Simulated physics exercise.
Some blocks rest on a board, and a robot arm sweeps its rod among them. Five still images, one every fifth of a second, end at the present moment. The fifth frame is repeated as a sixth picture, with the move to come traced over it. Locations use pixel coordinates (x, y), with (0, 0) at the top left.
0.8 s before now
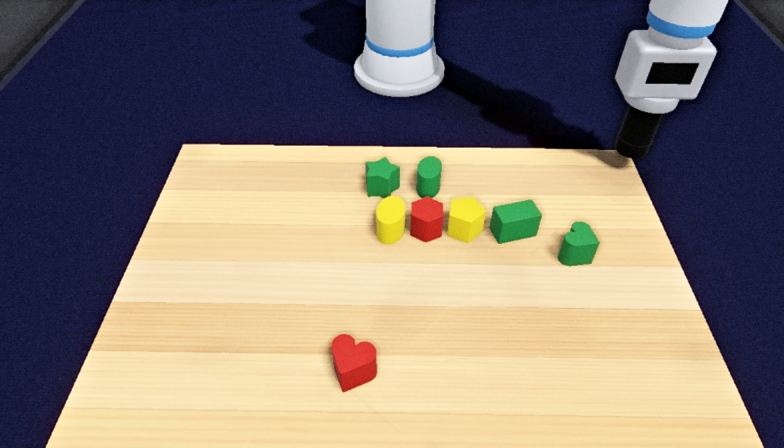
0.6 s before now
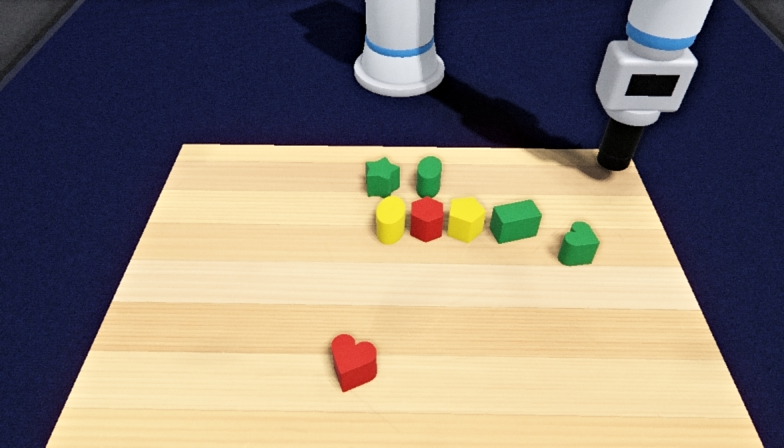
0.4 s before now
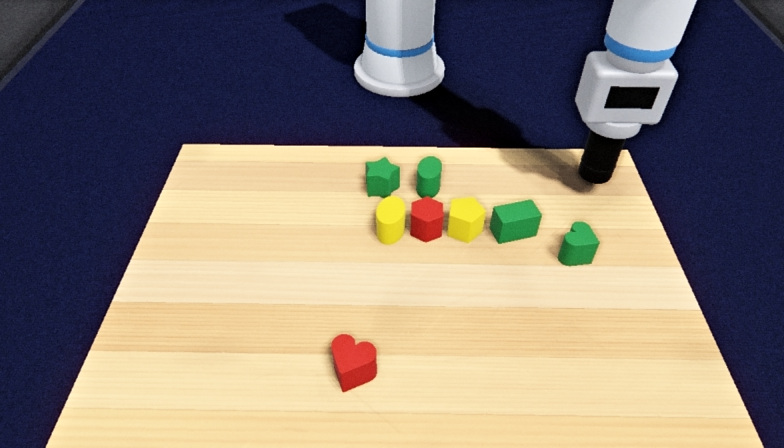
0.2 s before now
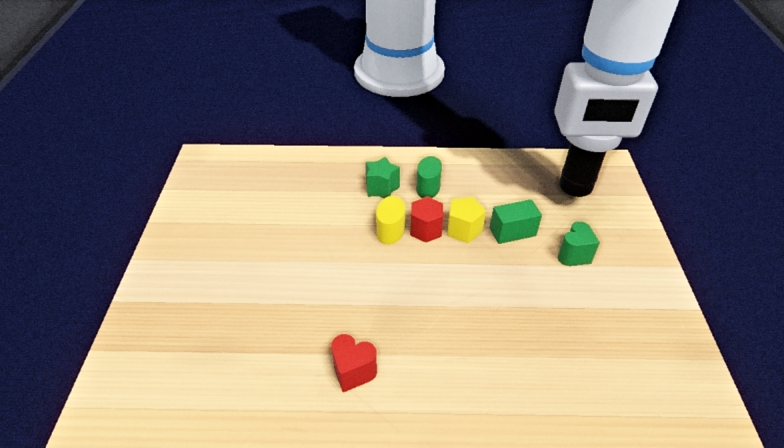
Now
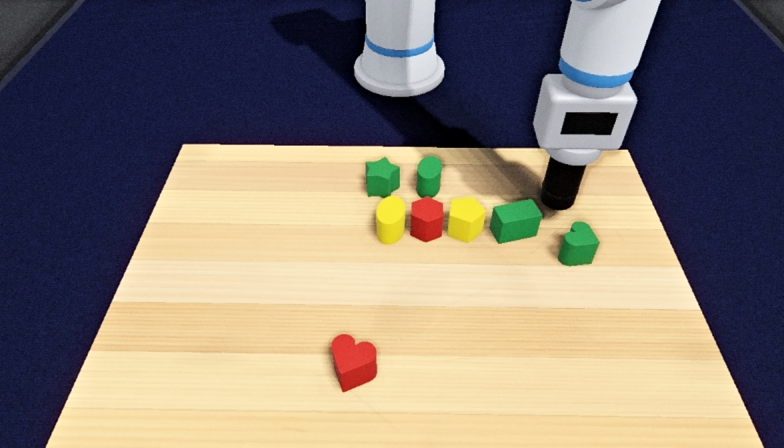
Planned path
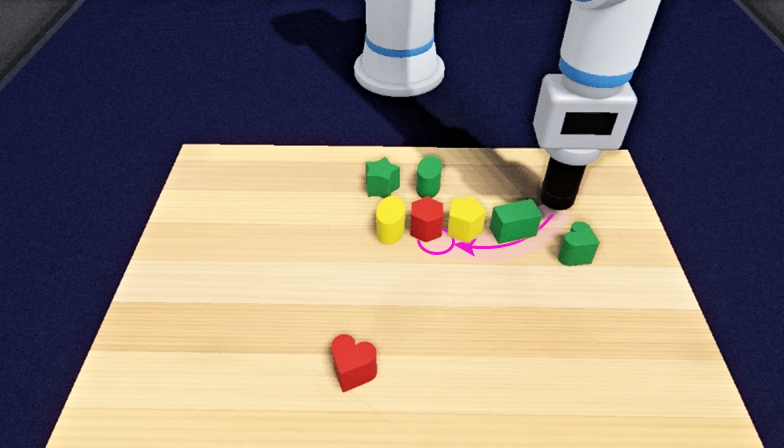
A white robot arm with blue bands and a black rod reaches over the far right of a pale wooden board, seen from above at an angle. Yellow, red and green blocks form a row near the far side, with two green ones behind and a red heart nearer. The rod glides left and slightly nearer, while the blocks and view stay still.
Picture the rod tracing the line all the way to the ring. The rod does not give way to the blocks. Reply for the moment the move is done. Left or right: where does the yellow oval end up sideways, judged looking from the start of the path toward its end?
Facing from start to end, it will go to the right.
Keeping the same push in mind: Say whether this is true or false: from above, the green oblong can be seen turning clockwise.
It is false.
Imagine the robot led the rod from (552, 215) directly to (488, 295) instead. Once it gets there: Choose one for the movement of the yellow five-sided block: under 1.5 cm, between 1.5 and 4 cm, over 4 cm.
Range: 1.5 to 4 cm.
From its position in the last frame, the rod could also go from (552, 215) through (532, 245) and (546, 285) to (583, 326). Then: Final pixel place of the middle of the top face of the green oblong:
I think it will end close to (493, 223).
The line goes from (552, 215) over (526, 238) and (483, 248) to (436, 240).
The first path, step by step. One third of the way, rod at (529, 223); yellow oval at (384, 208); red hexagon at (415, 208); yellow five-sided block at (449, 211), turned 15° clockwise; green oblong at (491, 223), turned 15° clockwise.
Two thirds of the way, rod at (485, 232); yellow oval at (368, 205); red hexagon at (399, 204); yellow five-sided block at (431, 216), turned 70° clockwise; green oblong at (450, 238).
At the end, rod at (437, 225); yellow oval at (343, 201), turned 25° anticlockwise; red hexagon at (375, 196), turned 10° clockwise; yellow five-sided block at (403, 209), turned 80° clockwise; green oblong at (417, 245), turned 55° anticlockwise.
